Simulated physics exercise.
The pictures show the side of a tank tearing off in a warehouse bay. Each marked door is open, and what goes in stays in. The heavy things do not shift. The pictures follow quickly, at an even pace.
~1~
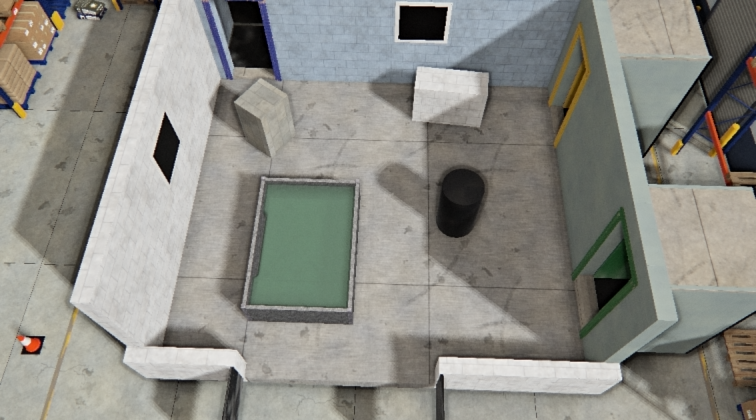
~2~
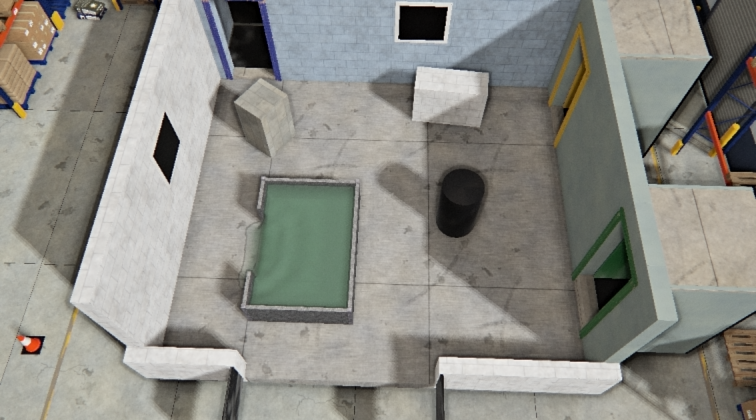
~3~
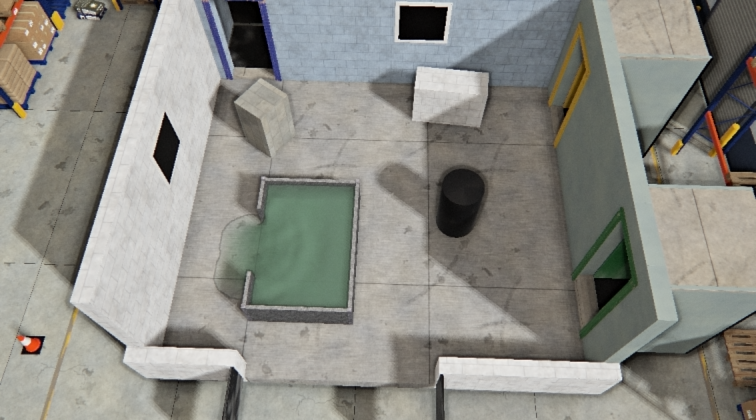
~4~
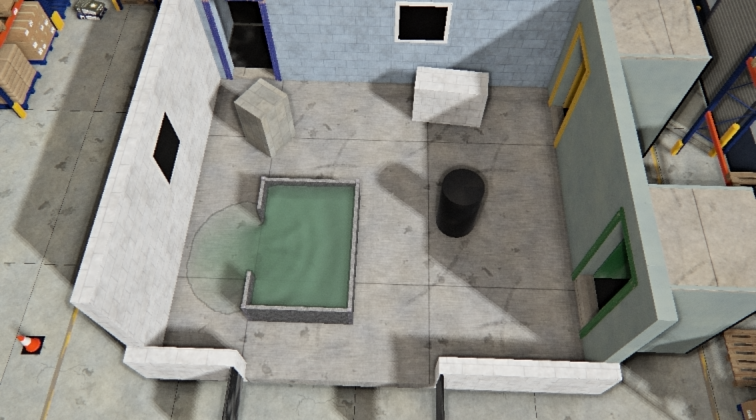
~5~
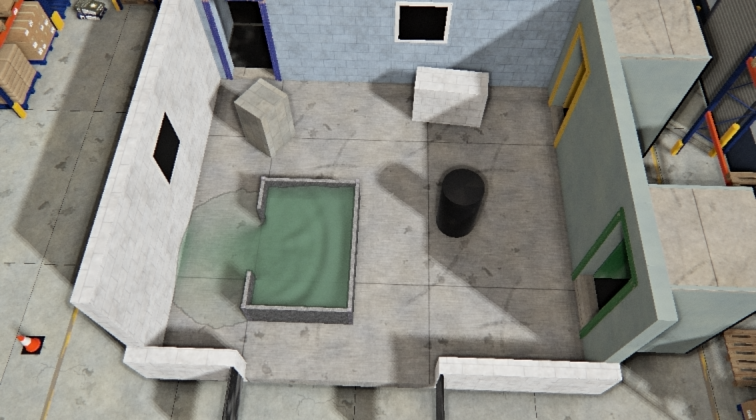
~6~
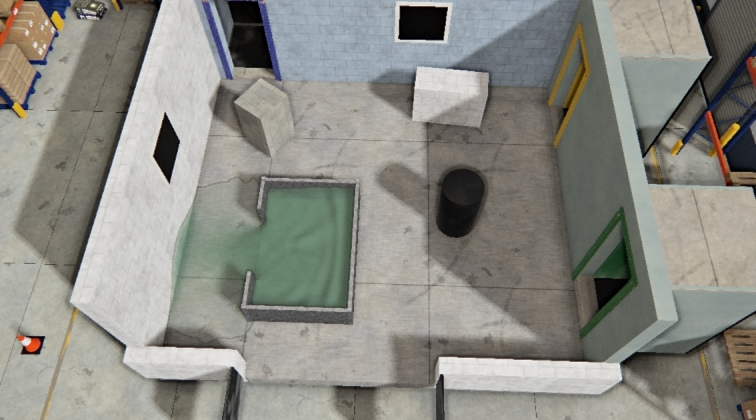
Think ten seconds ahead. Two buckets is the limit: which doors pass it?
In the end: The blue door floods; the green door holds within the limit; the yellow door holds within the limit.
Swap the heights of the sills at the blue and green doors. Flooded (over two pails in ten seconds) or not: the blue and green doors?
One by one: The blue door holds; the green door lets less in.
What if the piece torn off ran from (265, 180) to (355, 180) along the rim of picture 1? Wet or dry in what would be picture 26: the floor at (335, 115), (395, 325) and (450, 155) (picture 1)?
One after the other: Covered, dry, flooded.
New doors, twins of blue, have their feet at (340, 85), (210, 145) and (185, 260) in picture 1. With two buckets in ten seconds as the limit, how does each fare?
In that order: Takes less, takes less, passes that mark.
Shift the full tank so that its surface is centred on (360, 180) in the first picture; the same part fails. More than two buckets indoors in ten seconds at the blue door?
The blue one floods.
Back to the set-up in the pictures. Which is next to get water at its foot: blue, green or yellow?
That is the blue one.
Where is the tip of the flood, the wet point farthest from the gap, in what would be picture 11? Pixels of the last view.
I would point to (208, 139).
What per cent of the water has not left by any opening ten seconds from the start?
Roughly 76 per cent.
A moment on, water covers 10 % of the floor; the blue door not reached, the green door not reached, the yellow door not reached.
Next, water covers 25 % of the floor; the blue door wet at the sill, nothing in, the green door not reached, the yellow door not reached.
Then, water covers 40 % of the floor; the blue door over two buckets in, the green door not reached, the yellow door not reached.
Later, water covers 65 % of the floor; the blue door far over two buckets in, the green door wet at the sill, nothing in, the yellow door not reached.
In the end, water covers 90 % of the floor; the blue door far over two buckets in, the green door wet at the sill, nothing in, the yellow door wet at the sill, nothing in.
